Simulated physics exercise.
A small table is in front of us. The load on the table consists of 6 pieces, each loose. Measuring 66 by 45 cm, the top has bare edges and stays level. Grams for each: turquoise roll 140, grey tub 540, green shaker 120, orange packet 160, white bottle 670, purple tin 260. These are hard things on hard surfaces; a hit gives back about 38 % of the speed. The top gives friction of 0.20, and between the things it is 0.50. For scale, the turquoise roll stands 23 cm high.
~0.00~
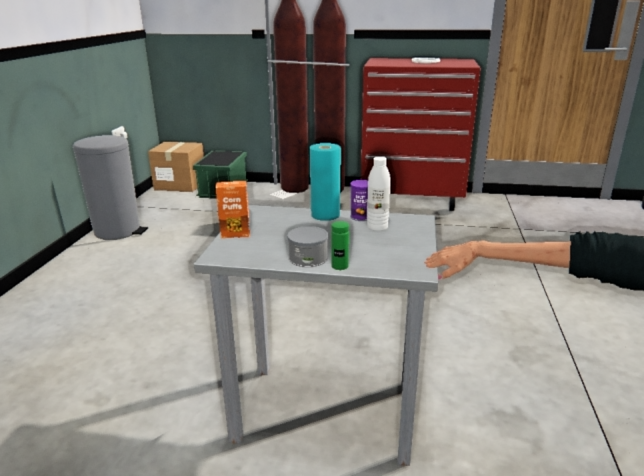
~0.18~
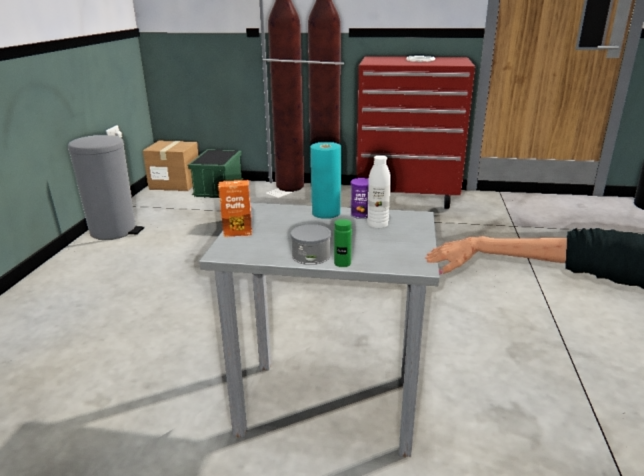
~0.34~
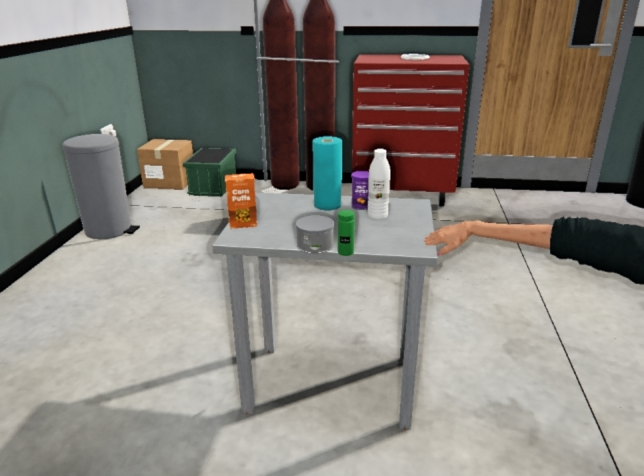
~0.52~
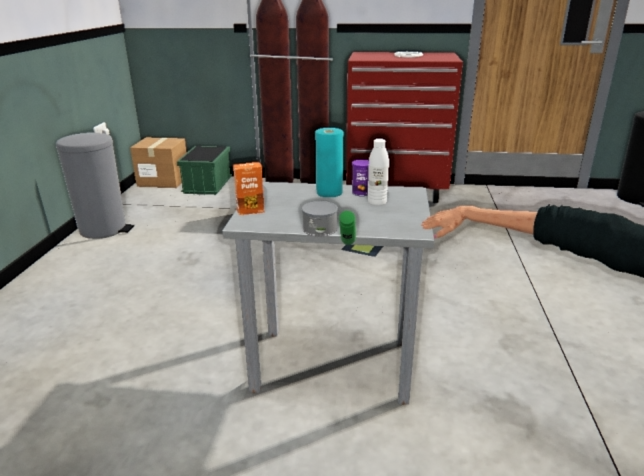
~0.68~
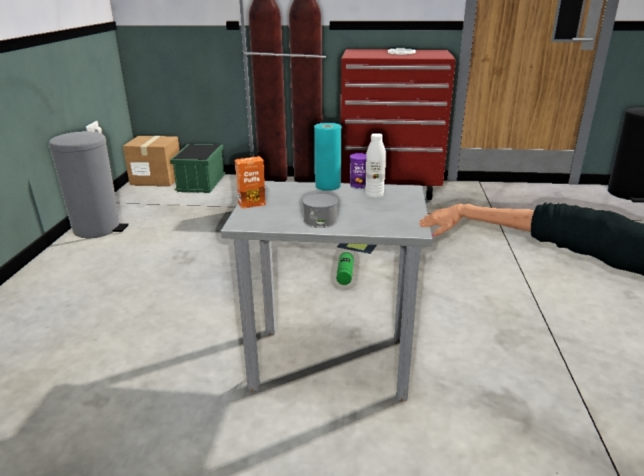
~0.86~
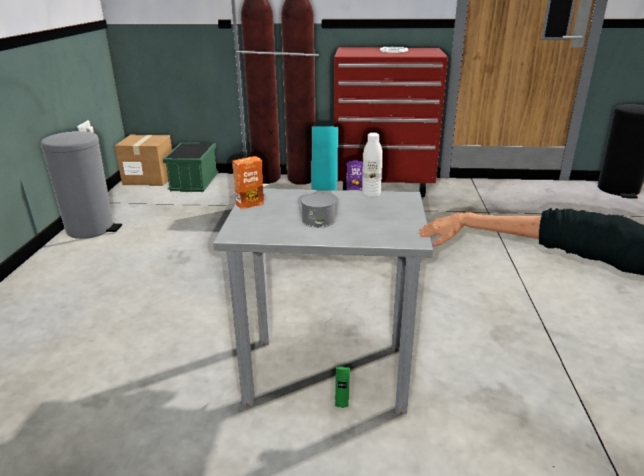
In a garage-like room, a hand at the right edge of a small grey table holding six items slides it away toward the red tool chest. The green shaker slips off the near edge and drops to the floor as the table shifts back forward, leaving the turquoise roll off its rear edge.
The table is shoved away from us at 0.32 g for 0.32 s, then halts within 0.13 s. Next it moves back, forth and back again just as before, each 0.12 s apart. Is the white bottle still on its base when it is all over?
No, it has gone over.
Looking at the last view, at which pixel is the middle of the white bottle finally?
It stops at about (371, 401).
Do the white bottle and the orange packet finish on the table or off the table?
The white bottle winds up out of bounds; the orange packet stays within bounds.
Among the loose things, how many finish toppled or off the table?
That makes 4.
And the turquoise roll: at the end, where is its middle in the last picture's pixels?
It ends up at about (324, 336).
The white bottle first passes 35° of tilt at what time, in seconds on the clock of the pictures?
That comes at close to 1.1 seconds.
By 1.16 s, white bottle now off the table; grey tub 14 cm from its spot; orange packet 13 cm from its spot.
By 1.46 s, table 11 cm from its start; grey tub 6 cm from its spot; orange packet 5 cm from its spot.
By 1.96 s, table 16 cm from its start; grey tub 14 cm from its spot; orange packet 12 cm from its spot.
When it is over (2.9 s), off the table and tipped over, turquoise roll, green shaker, white bottle and purple tin; not toppled but over 5 cm from the start, grey tub and orange packet. End places, in pixels of the last picture, white bottle near (371, 402).
